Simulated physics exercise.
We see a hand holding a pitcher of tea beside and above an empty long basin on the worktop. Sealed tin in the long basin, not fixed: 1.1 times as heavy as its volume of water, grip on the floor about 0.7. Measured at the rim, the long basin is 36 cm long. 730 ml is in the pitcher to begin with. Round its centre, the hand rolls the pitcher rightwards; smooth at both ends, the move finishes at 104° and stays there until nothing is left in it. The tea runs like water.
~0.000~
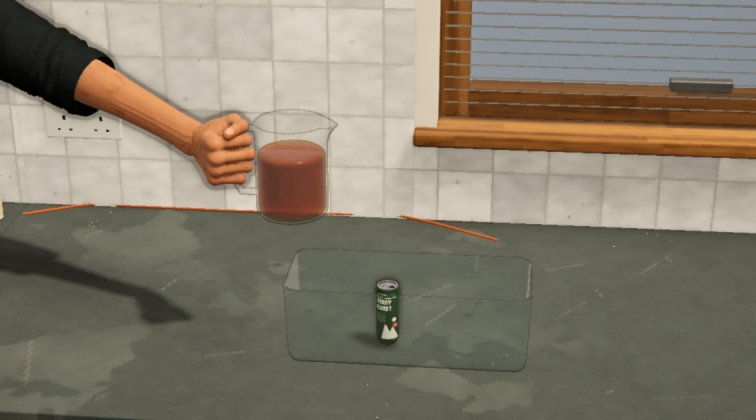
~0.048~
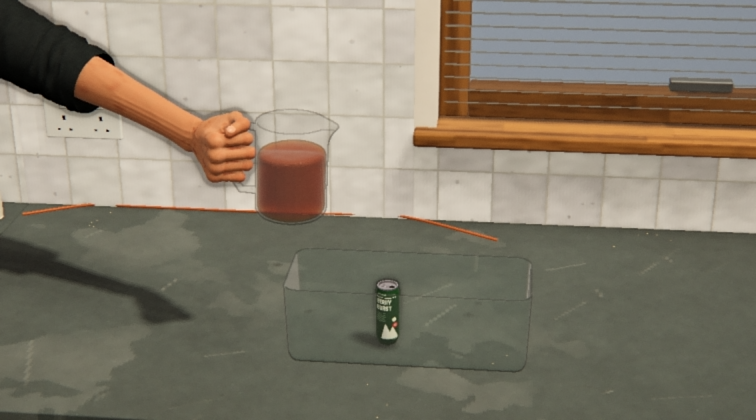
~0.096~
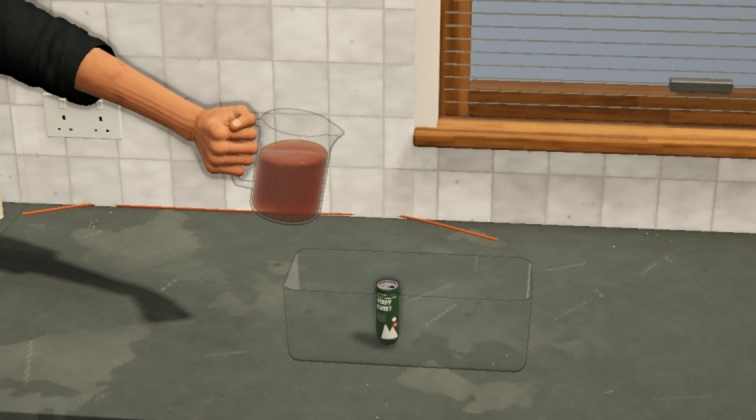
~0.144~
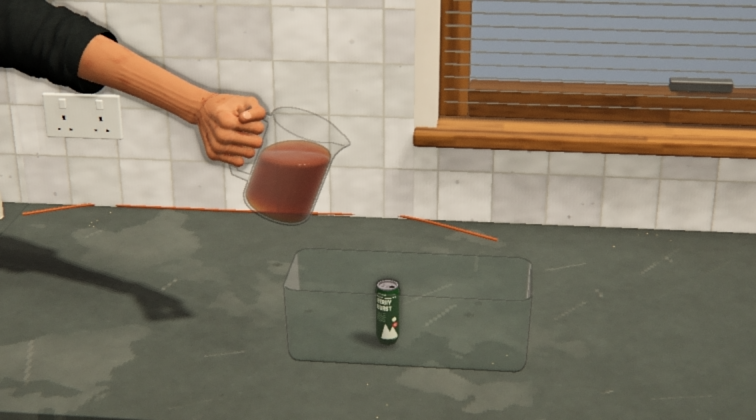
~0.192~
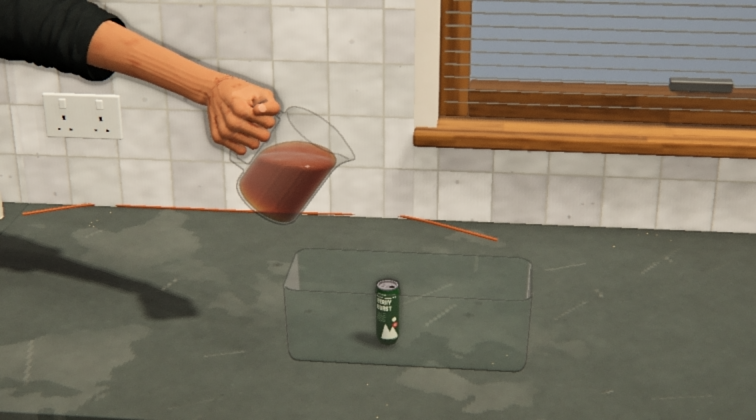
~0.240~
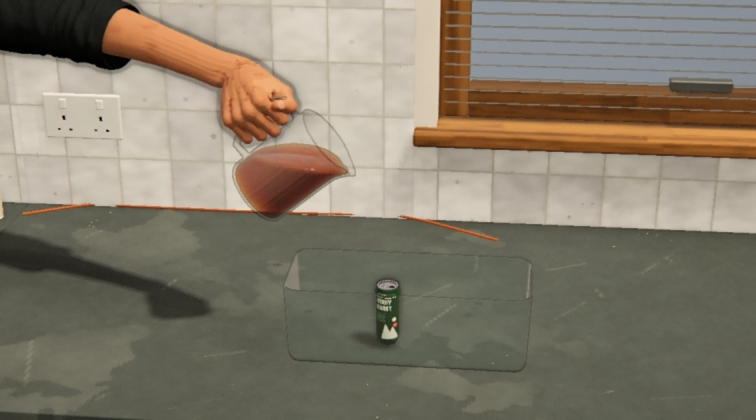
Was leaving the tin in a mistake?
No: It stays on its base.
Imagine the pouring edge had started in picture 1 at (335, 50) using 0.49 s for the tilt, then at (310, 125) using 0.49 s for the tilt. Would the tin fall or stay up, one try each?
Try 1: Still standing; try 2: Tipped over.
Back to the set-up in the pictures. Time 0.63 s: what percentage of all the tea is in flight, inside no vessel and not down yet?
Close to 24 in every hundred parts.
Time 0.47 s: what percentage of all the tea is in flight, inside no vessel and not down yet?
Share: Roughly 28 per cent.
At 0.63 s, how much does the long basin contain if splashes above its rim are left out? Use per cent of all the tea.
Around 54 per cent of the whole.
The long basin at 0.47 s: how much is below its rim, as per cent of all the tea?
About 10%.
Then, 0.47 s in, the tilt is 103° and 63 per cent is still to pour; the tin stands where it began.
Then, 0.63 s in, the tilt is 104° and 23 per cent is still to pour; the tin stands where it began.
Then, 0.80 s in, the tilt is 104° and 7 per cent is still to pour; the tin stands where it began.
Then, 0.99 s in, the tilt is 104° and 1 per cent is still to pour; the tin stands where it began.
Finally, the tin stands where it began.
